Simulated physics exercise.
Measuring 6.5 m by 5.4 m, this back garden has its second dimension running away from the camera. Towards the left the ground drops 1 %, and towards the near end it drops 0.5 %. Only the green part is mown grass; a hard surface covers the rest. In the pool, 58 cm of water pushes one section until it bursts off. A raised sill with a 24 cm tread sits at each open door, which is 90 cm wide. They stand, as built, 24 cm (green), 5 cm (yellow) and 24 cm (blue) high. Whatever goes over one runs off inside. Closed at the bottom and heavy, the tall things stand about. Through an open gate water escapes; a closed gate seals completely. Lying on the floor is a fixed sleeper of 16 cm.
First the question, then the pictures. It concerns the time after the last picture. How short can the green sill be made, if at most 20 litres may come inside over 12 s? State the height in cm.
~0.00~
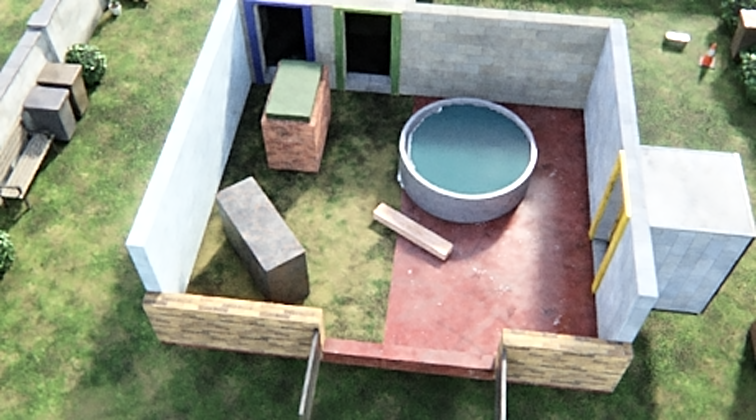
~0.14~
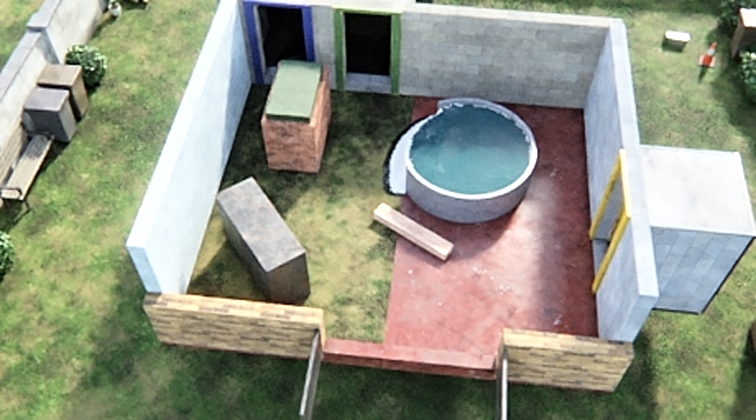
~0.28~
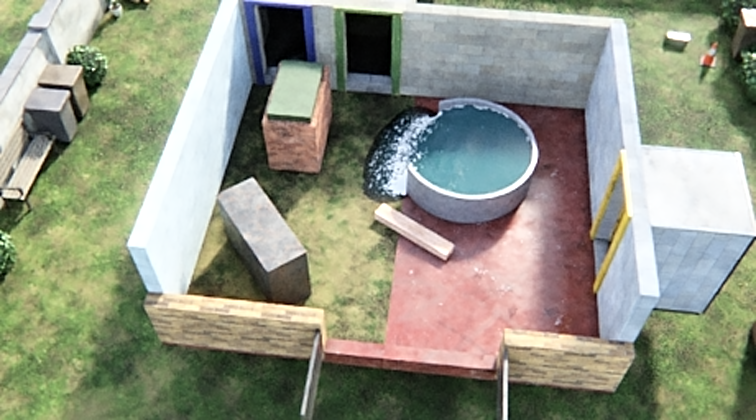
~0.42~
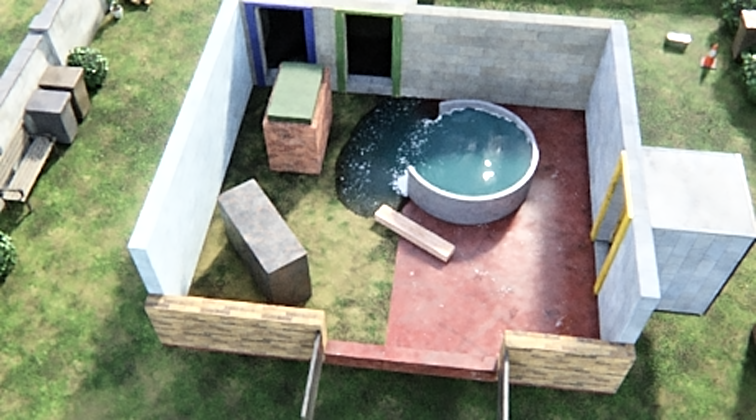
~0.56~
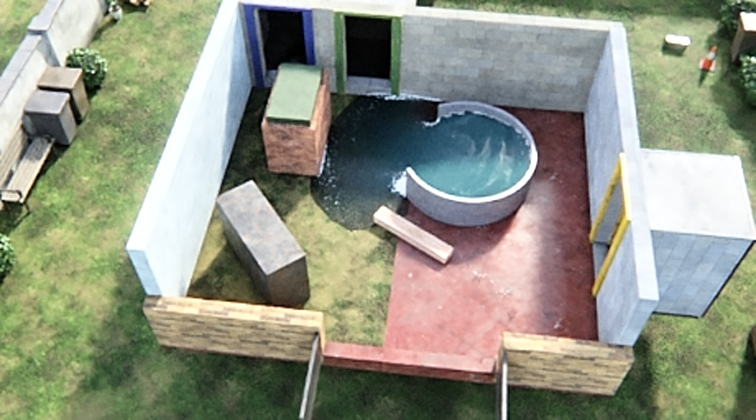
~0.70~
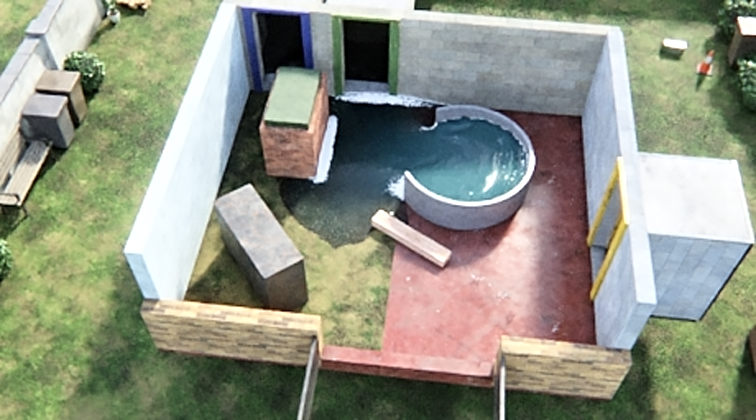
Roughly 25 cm, no lower.
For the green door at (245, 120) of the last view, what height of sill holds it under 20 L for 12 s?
You'd want it roughly 19 cm high.
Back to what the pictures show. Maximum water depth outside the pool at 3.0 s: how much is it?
About 28 cm at most.
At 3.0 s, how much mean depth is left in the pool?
Around 17 cm deep on average.
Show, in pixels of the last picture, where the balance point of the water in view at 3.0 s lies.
About (367, 166).
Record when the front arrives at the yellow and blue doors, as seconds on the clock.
Arrival: Yellow 6.0 s, blue 1.0 s.
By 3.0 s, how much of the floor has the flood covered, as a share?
I'd say near 45 percent is wet.
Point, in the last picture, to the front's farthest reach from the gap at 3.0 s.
(190, 280).
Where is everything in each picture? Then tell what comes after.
The first picture shows the pool at (467, 149) is whole and still, 58 cm deep; the green door at (368, 52) is dry.
In the second picture, water pours out at (407, 145) and has run 0.3 m, to a hidden place; about 7 cm deep outside, 58 cm at the back.
In the third picture, the front is at (370, 193), 0.7 m from the gap at (408, 148); 1.3 m2 of floor is wet, 58 cm left at the back.
In the fourth picture, water pours out at (409, 150) and has run 1.2 m, to (385, 103); about 6 cm deep outside, 58 cm at the back.
In the fifth picture, water pours out at (407, 152) and has run 1.6 m, to (316, 189); about 6 cm deep outside, 56 cm at the back.
In the sixth picture, the front is at (331, 98), 2.1 m from the gap at (405, 155); 5.7 m2 of floor is wet, 49 cm left at the back; water is at the green door at (366, 60).
After 1.4 s water covers 25 % of the floor, deepest (39 cm) near (329, 150); 19 cm at the green door, 0 litres in over its 24 cm sill.
After 3.0 s water covers 45 % of the floor, deepest (28 cm) near (249, 95); 23 cm at the green door, 22 litres in over its 24 cm sill.
After 12.0 s water covers 95 % of the floor, deepest (12 cm) near (175, 329); 5 cm at the green door, 23 litres in over its 24 cm sill.
At the green door as built, the water arrived by 0.6 s and peaked near 32 cm at 2.0 s.
With a sill of 21 cm, 40 litres would have come in within the 12 s; with 28.5 cm, 10 litres. So under 20 litres takes about 25 cm.
